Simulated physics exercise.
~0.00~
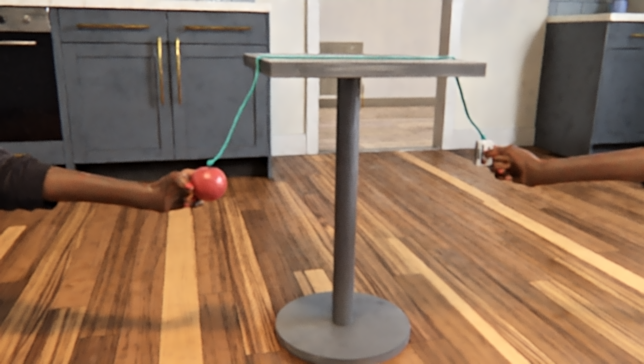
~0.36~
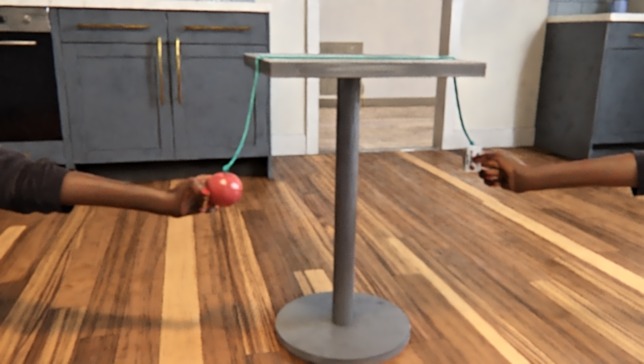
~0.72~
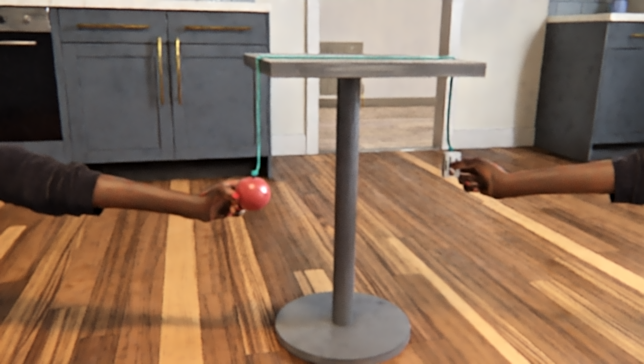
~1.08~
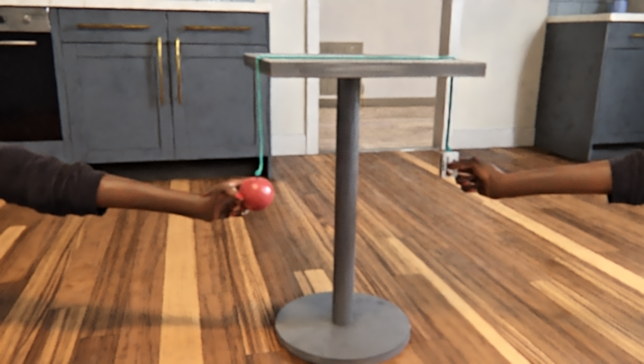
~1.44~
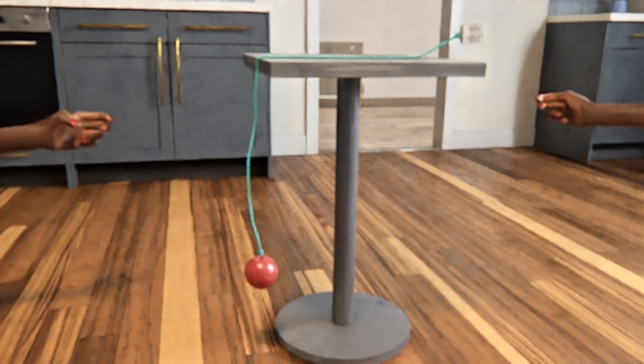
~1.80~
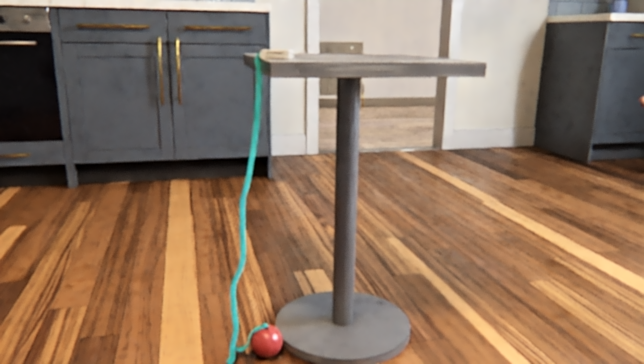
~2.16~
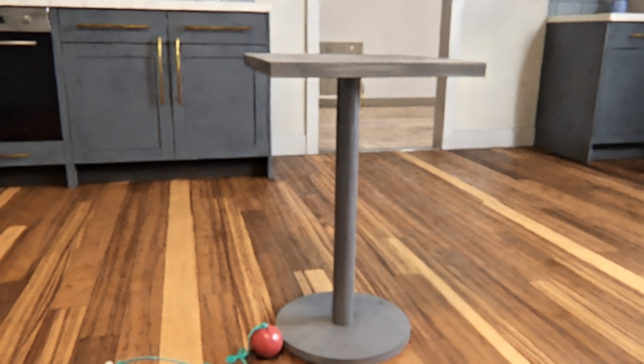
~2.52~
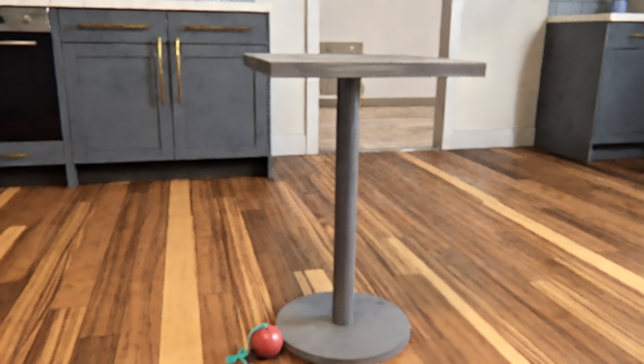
Kitchen with wooden floor, two hands releasing a ribbon draped over a table, red ball dropping left and pulling everything down.
